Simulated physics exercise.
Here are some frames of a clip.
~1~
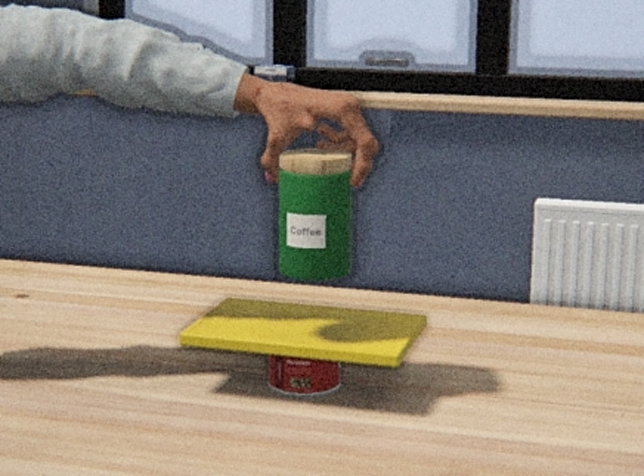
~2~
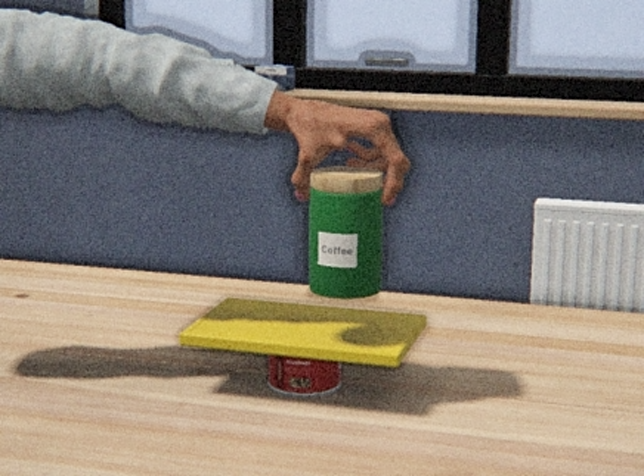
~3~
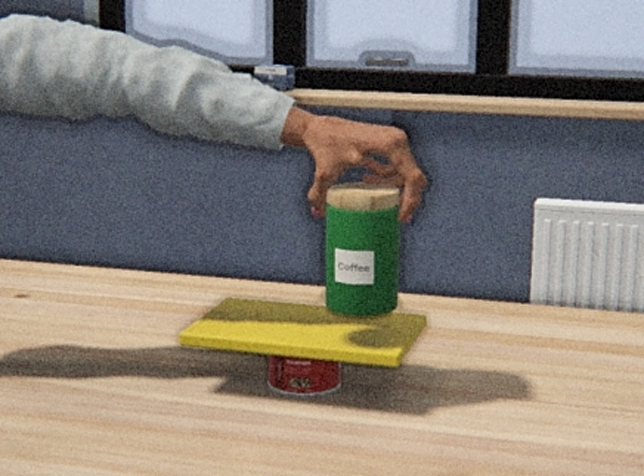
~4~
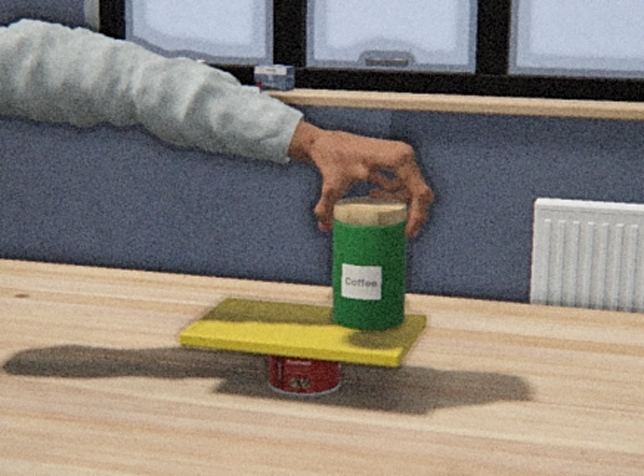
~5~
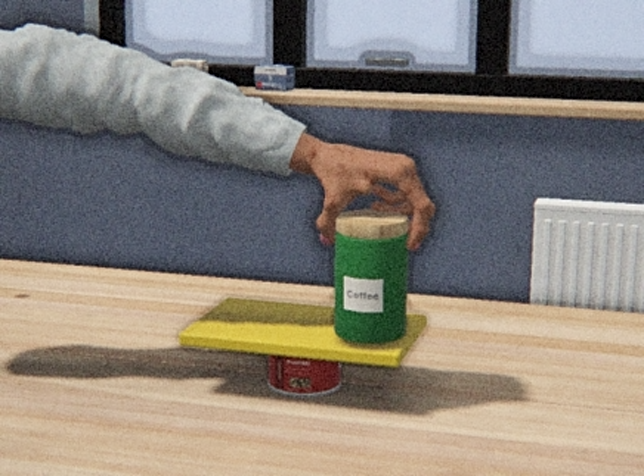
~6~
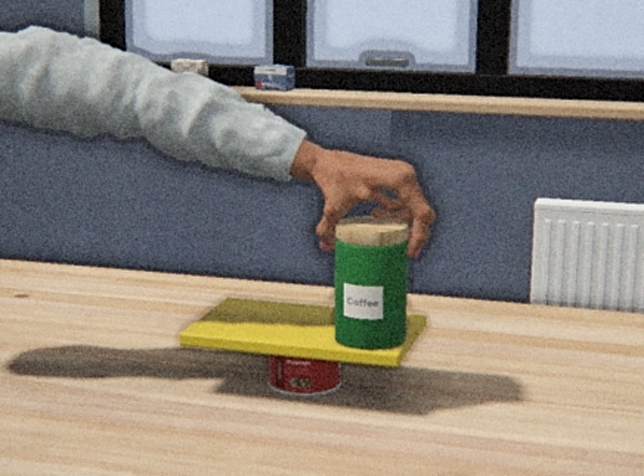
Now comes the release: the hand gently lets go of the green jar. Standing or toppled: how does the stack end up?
It will fail to support the load.
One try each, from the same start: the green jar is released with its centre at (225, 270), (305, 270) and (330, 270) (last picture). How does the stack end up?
With the first release it tips over; with the second it stays steady; with the third it stays steady.
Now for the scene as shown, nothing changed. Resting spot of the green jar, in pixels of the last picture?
End position: Approximately (507, 362).
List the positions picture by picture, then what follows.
In the first frame, still above its spot; green jar (315, 213).
In the second frame, still above its spot; green jar (346, 232).
In the third frame, still above its spot; green jar (363, 248).
In the fourth frame, still above its spot; green jar (369, 263).
In the fifth frame, still above its spot; green jar (371, 276).
In the sixth frame, set down, still held; green jar (371, 282).
Then, 0.40 s past the last view, green jar now fallen; yellow lid rocked 39° from its first pose.
Then, 0.50 s past the last view, yellow lid rocked 35° from its first pose.
Then, 0.90 s past the last view, yellow lid rocked 3° from its first pose.
Finally, fallen, green jar; the other 2 still in place. Final places as the last picture's camera would see them, green jar near (508, 361). The stack gives way.
